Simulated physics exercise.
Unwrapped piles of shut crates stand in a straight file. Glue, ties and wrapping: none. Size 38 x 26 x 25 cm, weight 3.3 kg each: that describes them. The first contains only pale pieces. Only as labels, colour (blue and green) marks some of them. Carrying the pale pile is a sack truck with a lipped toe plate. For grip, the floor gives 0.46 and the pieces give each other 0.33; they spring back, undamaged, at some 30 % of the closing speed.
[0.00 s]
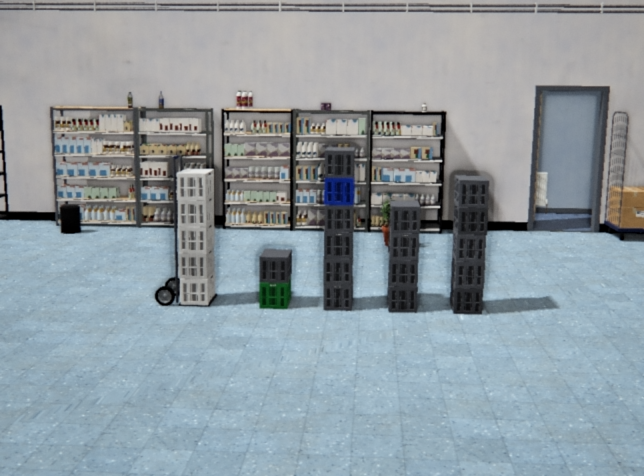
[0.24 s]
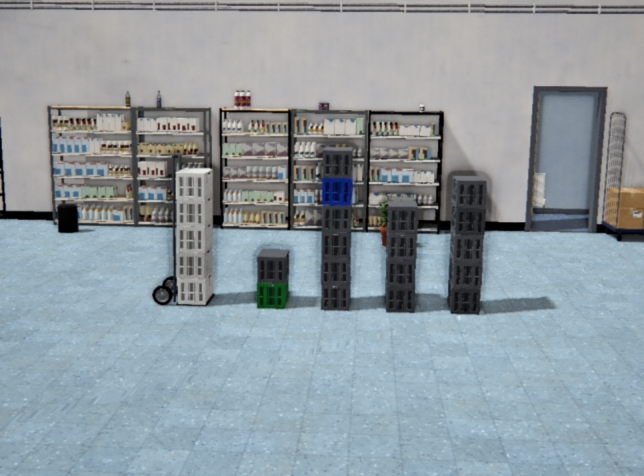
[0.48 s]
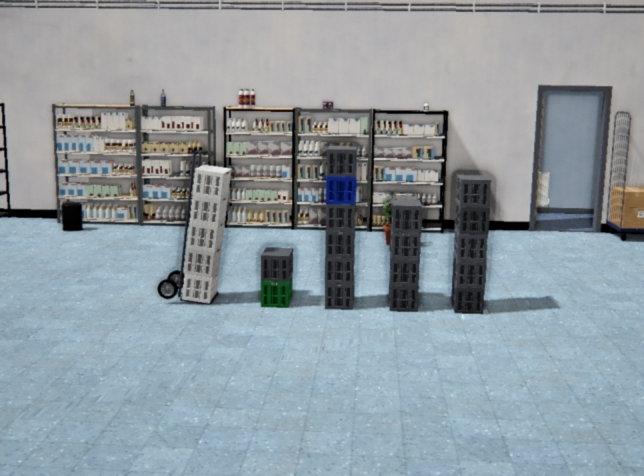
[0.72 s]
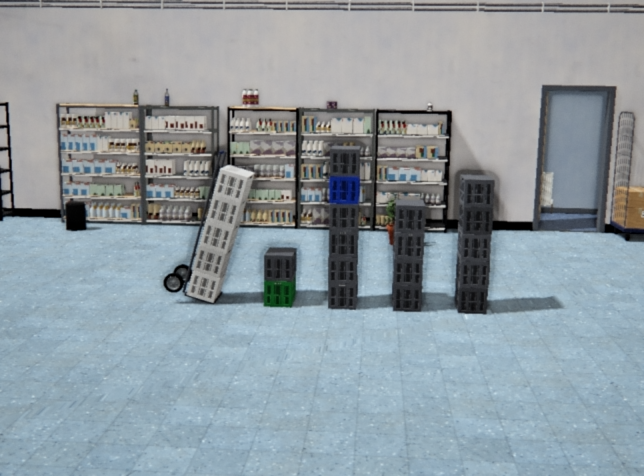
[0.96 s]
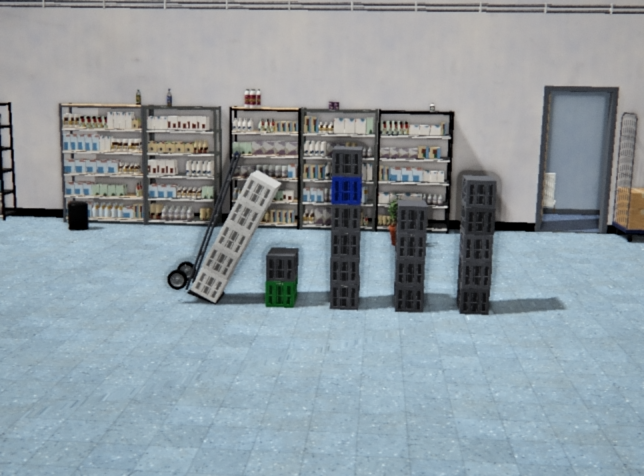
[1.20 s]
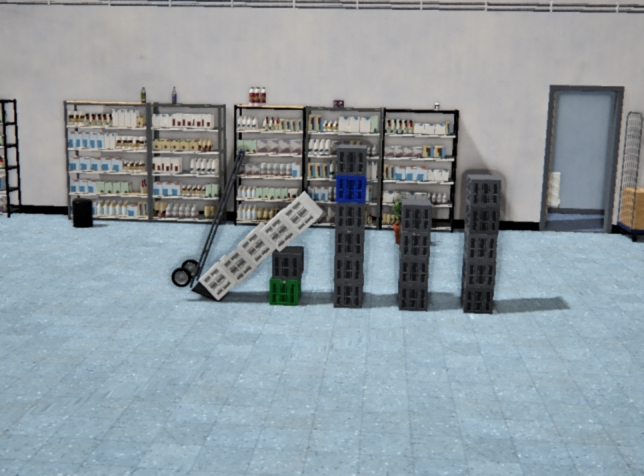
A tall stack of pale crates on a hand truck at the left tips steadily to the right, the truck leaning with it at first, then the stack pulling away from the frame and slanting over a short stack of dark and green crates. Three taller dark stacks, one with a blue crate, stand still to the right. Seen from the side across a blue-tiled storeroom with stocked shelves and a grey door, the view shifts very slightly.
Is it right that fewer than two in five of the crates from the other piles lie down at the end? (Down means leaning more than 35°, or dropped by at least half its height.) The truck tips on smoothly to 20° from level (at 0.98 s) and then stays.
The fallen part will not reach two fifths.
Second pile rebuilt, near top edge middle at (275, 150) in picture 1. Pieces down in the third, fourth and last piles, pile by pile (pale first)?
Down by pile: Third 5, fourth 4, last 5.
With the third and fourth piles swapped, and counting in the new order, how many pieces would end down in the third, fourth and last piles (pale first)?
Third 0, fourth 0, last 0.
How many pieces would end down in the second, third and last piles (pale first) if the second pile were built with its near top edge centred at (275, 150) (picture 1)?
Counts down - second: 6; third: 5; last: 5.
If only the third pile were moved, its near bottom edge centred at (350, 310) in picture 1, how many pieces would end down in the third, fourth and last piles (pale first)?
Third 0; fourth 0; last 0.
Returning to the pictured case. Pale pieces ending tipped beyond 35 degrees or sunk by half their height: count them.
That happens to 5 of them.
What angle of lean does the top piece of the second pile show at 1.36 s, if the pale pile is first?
I'd say it's at some 0° by then.
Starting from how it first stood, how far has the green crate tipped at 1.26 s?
Some 0°.
After 1.26 s, 5 of the pale pile down; none of the 17 other crates down, 1 disturbed.
After 1.36 s, 5 of the pale pile down; none of the 17 other crates down, 3 disturbed.
After 1.60 s, 5 of the pale pile down; none of the 17 other crates down, 7 disturbed; blue crate shifted 7 cm; green crate shifted 34 mm.
After 2.10 s, 5 of the pale pile down; none of the 17 other crates down, 6 disturbed; blue crate shifted 27 mm; green crate shifted 35 mm.
At rest (3.0 s), 5 of the pale pile down; none of the 17 other crates down, 7 disturbed; blue crate shifted 39 mm; green crate shifted 35 mm. That is 0 per cent. As the last picture would show them, middles, blue crate near (356, 187), green crate near (289, 288).
